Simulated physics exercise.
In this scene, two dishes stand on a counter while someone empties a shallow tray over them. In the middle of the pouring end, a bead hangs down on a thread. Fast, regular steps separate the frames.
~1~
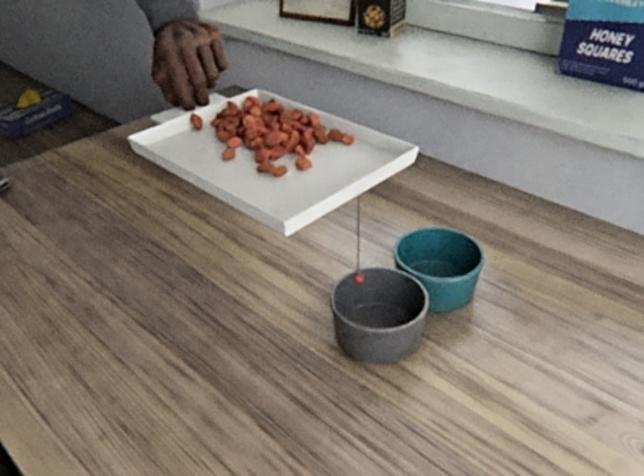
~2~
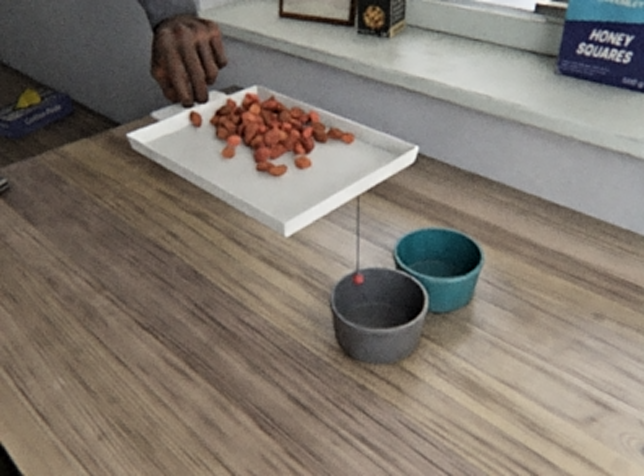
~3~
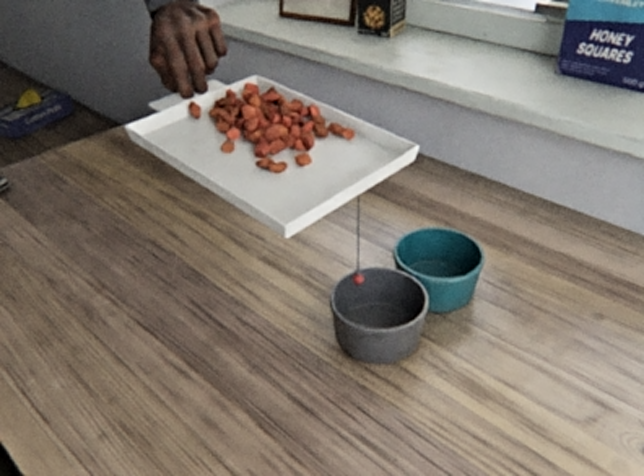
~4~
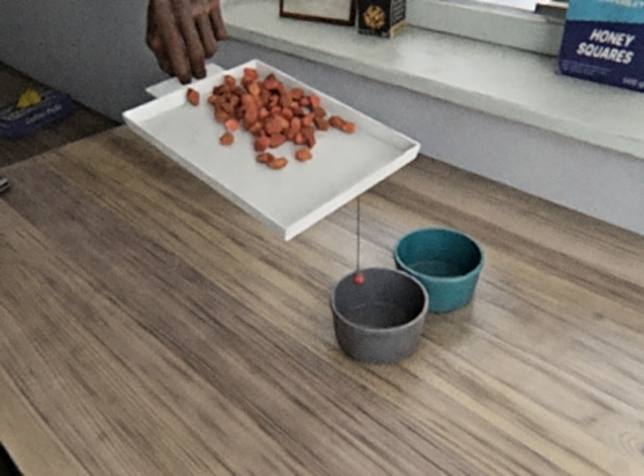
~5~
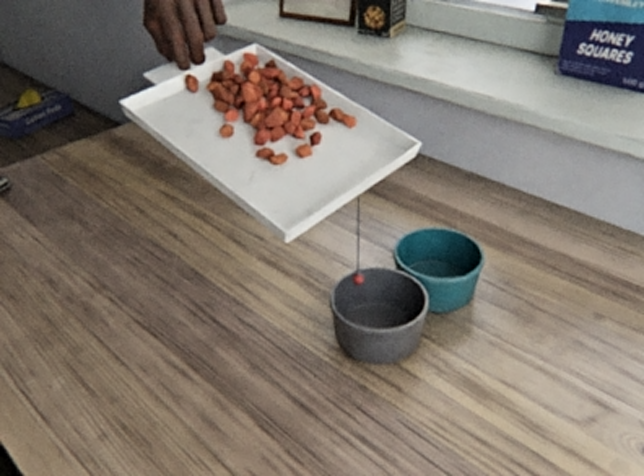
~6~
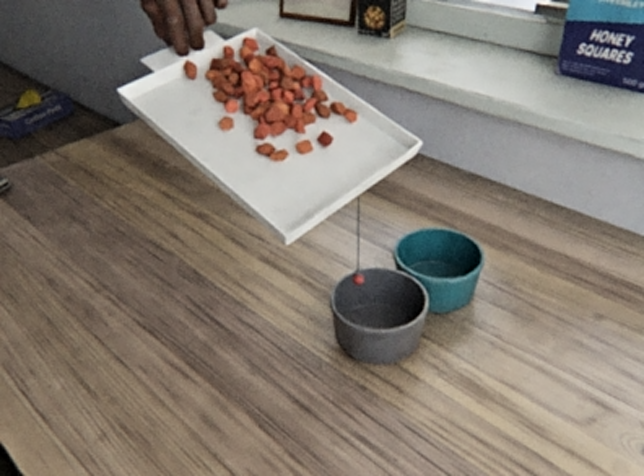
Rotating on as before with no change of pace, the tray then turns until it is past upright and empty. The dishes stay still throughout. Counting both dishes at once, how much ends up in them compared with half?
Most of it finds no dish.
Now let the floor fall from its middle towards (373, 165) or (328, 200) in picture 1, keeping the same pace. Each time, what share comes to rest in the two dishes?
First case: 70 %; second case: 30 %.
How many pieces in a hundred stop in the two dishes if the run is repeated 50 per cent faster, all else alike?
Near 10 in a hundred.
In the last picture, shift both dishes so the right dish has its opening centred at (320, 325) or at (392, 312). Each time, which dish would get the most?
In turn: The right-side dish; the left-side dish.
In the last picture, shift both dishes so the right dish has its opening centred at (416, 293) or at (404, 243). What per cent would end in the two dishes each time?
First try: Roughly 80 per cent; second try: Roughly 0 per cent.
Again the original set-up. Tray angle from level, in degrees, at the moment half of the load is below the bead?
That would be about 85 degrees from level.
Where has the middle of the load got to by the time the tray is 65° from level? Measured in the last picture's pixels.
The middle of the load sits near (322, 214).
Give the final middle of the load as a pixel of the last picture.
It settles centred around (336, 390).
Just after the last frame, tray tipped steeply; roughly two thirds on the tray; about a tenth outside both; roughly a quarter in the air.
A moment on, tray tipped past a quarter turn; about a tenth on the tray; about a tenth in the left dish; roughly two thirds outside both; about a tenth in the air.
Further on, tray tipped past a quarter turn; about a tenth in the left dish; the larger part outside both.
When it is over, tray tipped past a quarter turn; about a tenth in the left dish; not one in the right dish; the larger part outside both.
